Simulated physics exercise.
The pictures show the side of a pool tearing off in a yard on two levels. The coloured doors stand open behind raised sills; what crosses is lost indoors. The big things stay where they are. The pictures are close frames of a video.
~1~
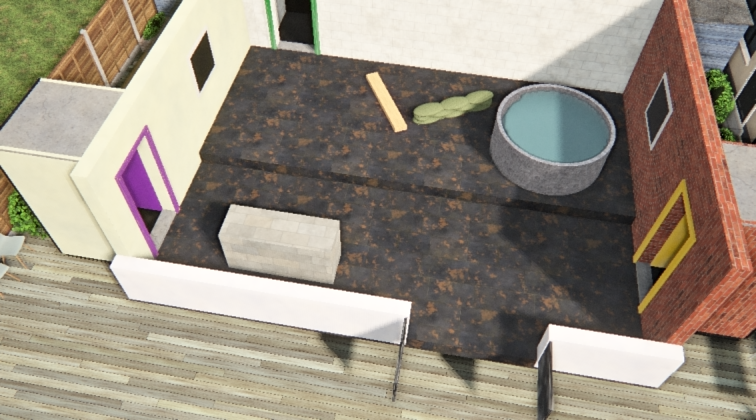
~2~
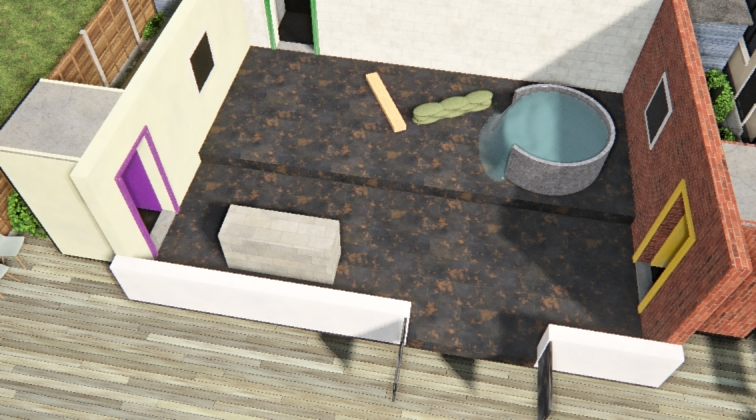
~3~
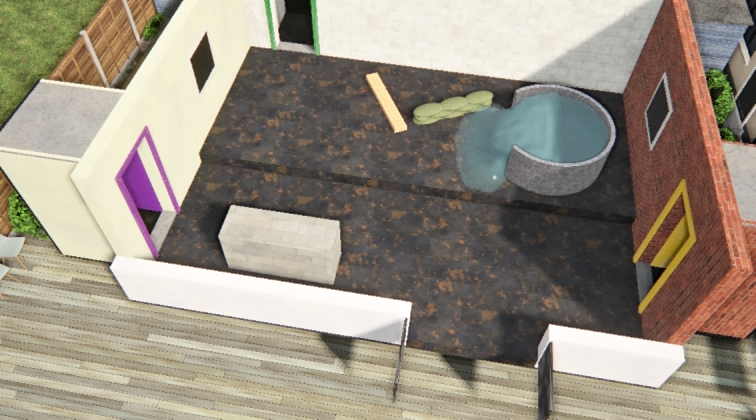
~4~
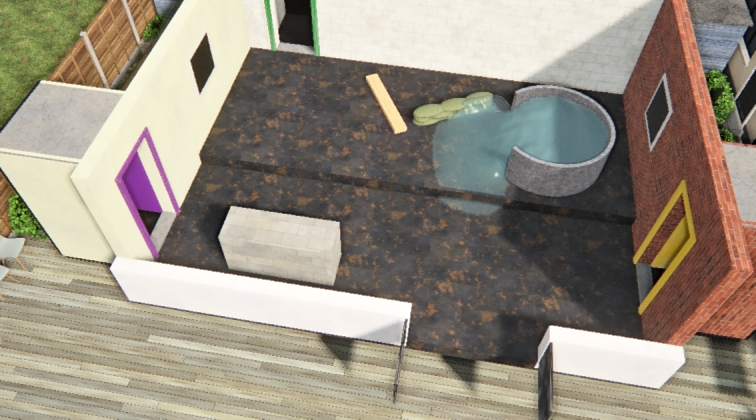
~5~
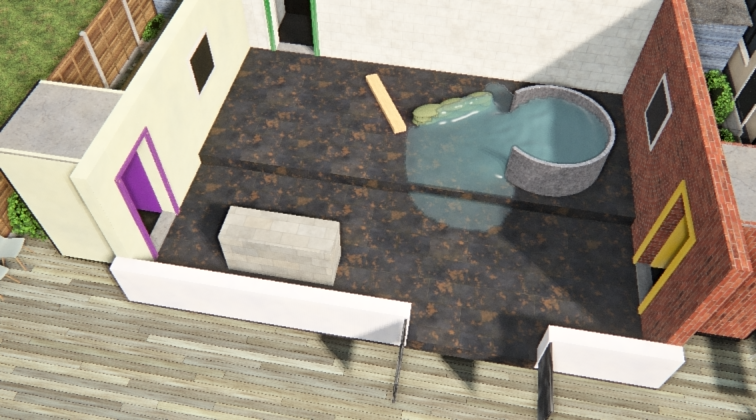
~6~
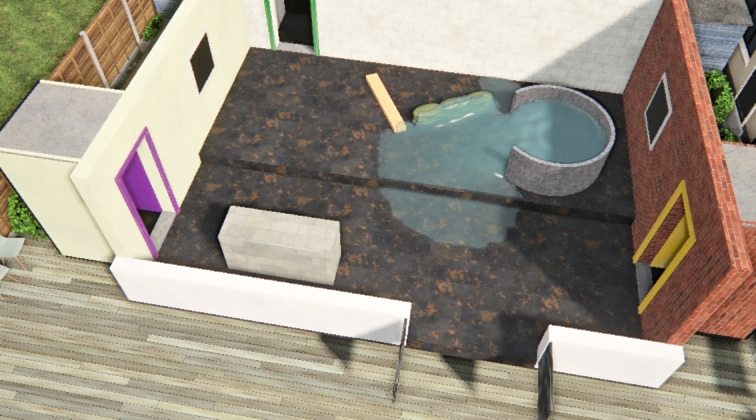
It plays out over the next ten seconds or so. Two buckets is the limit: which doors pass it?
In the end: The yellow door admits no more than that; the green door admits no more than that; the purple door lets in a lot.
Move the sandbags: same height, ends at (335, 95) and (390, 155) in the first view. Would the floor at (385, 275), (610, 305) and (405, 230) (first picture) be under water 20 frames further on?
One after the other: Flooded, no water, awash.
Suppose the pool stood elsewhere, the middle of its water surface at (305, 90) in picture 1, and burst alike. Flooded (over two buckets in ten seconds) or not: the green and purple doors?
My reading: The green door goes over, the purple door goes over.
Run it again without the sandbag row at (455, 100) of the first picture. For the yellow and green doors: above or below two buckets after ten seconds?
My reading: The yellow door is under, the green door goes over.
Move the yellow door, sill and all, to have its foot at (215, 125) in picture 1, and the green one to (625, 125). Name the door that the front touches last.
I say the green one.
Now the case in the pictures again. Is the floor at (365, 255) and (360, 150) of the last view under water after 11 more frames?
One after the other: Wet, wet.
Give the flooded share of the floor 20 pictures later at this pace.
Roughly 55 per cent.
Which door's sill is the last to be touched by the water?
I say the yellow door.
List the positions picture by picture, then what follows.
In the first picture, the pool at (555, 126) is whole and still.
In the second picture, the front is at (503, 178), out from the gap at (495, 138).
In the third picture, water pours out at (495, 138) and has run to (474, 186).
In the fourth picture, the front is at (467, 210), out from the gap at (495, 141).
In the fifth picture, water pours out at (495, 141) and has run to (428, 212).
In the sixth picture, the front is at (404, 218), out from the gap at (495, 141).
A moment on, water covers 30 % of the floor; the yellow door not reached, the green door not reached, the purple door not reached.
Next, water covers 50 % of the floor; the yellow door not reached, the green door not reached, the purple door not reached.
Then, water covers 55 % of the floor; the yellow door not reached, the green door not reached, the purple door far over two buckets in.
Later, water covers 75 % of the floor; the yellow door not reached, the green door wet at the sill, nothing in, the purple door far over two buckets in.
In the end, water covers 95 % of the floor; the yellow door under two buckets in, the green door wet at the sill, nothing in, the purple door far over two buckets in.
